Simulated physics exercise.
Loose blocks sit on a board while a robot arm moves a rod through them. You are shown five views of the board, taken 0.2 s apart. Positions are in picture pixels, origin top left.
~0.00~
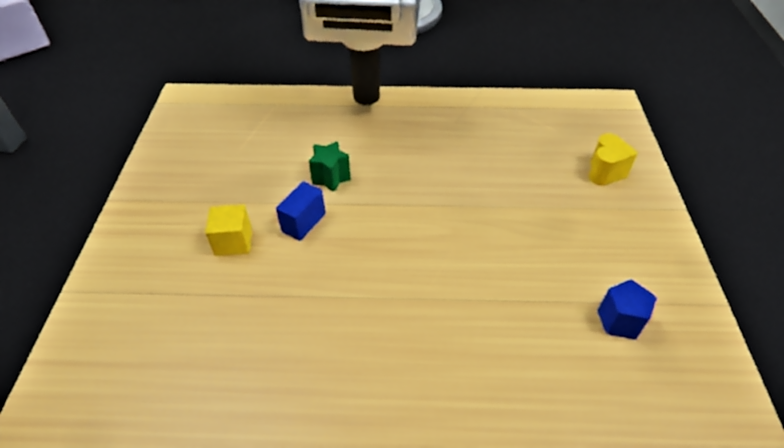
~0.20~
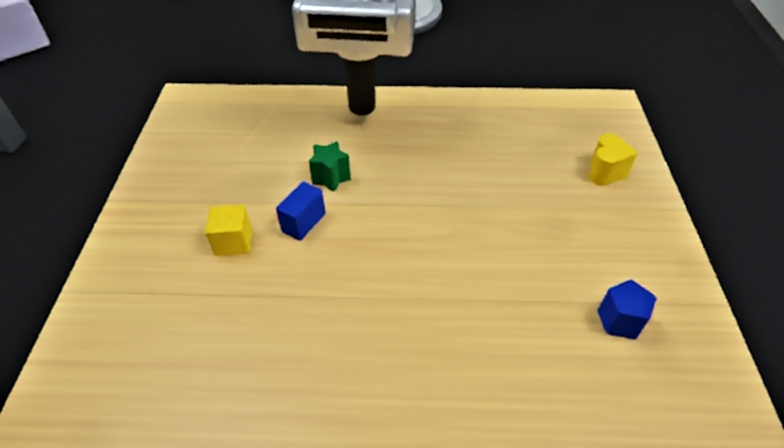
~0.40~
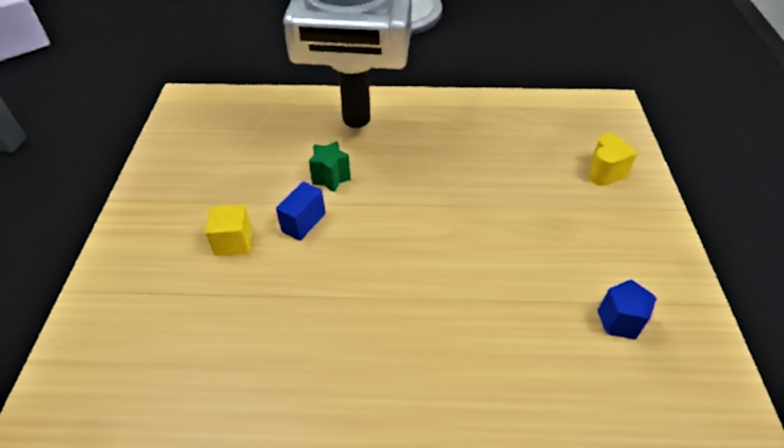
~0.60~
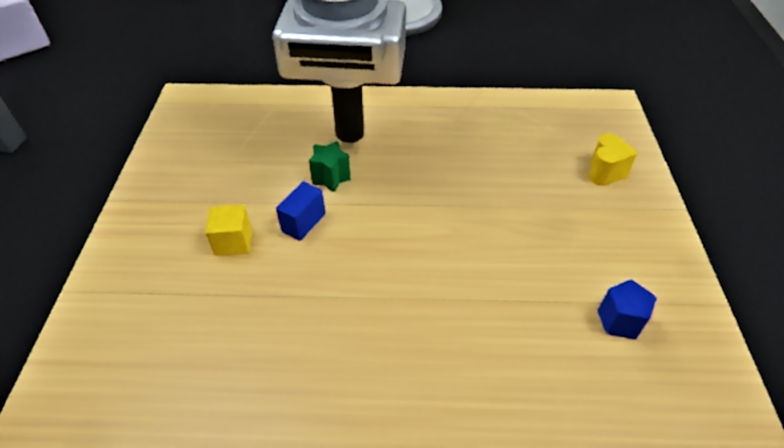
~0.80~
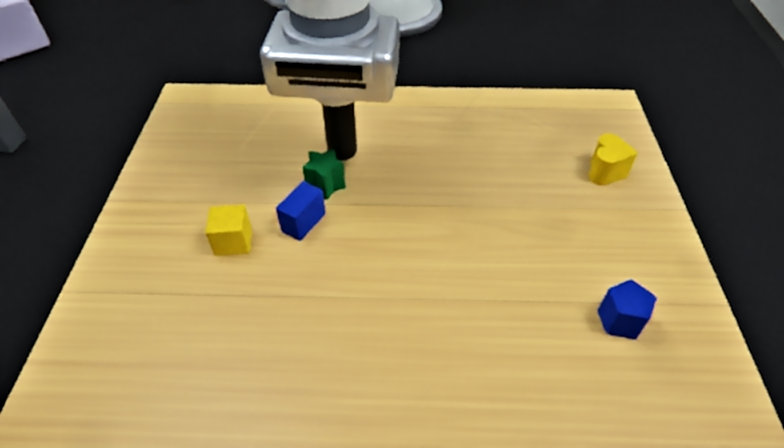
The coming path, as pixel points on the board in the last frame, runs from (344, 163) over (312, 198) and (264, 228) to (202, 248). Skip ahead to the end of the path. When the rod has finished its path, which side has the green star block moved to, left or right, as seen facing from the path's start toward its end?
To the path's left.
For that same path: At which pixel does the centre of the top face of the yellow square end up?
At the end it should sit near (163, 248).
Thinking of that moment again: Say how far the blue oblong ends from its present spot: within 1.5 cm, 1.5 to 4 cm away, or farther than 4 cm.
The block winds up beyond 4 cm from where it is now.
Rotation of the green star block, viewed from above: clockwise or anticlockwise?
If we look at it from overhead, the green star block pivots counter-clockwise.
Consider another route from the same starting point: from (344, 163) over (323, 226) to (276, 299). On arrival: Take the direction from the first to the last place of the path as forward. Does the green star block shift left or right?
It's pushed right.
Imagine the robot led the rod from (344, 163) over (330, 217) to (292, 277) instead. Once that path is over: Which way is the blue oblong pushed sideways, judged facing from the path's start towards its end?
Goes right.
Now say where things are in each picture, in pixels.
Lower end of the rod (367, 98), tops of blocks, yellow square (226, 218), blue oblong (299, 199), green star block (328, 154), in the first picture.
Rod (362, 108), blocks as before, in the second picture.
Rod (357, 120), blocks as before, in the third picture.
Rod (350, 135), blocks as before, in the fourth picture.
Rod (343, 152), yellow square (226, 218), blue oblong (299, 199), green star block (322, 161), in the fifth picture.
What follows on the original path. One third of the way, rod (310, 188); blue oblong (285, 230), turned 30° clockwise; green star block (300, 202), turned 35° anticlockwise.
Two thirds of the way, rod (260, 217); yellow square (221, 220); blue oblong (288, 246), turned 55° clockwise; green star block (284, 219), turned 115° anticlockwise.
At the end, rod (198, 237); yellow square (163, 248), turned 55° anticlockwise; blue oblong (288, 246), turned 55° clockwise; green star block (284, 219), turned 115° anticlockwise.
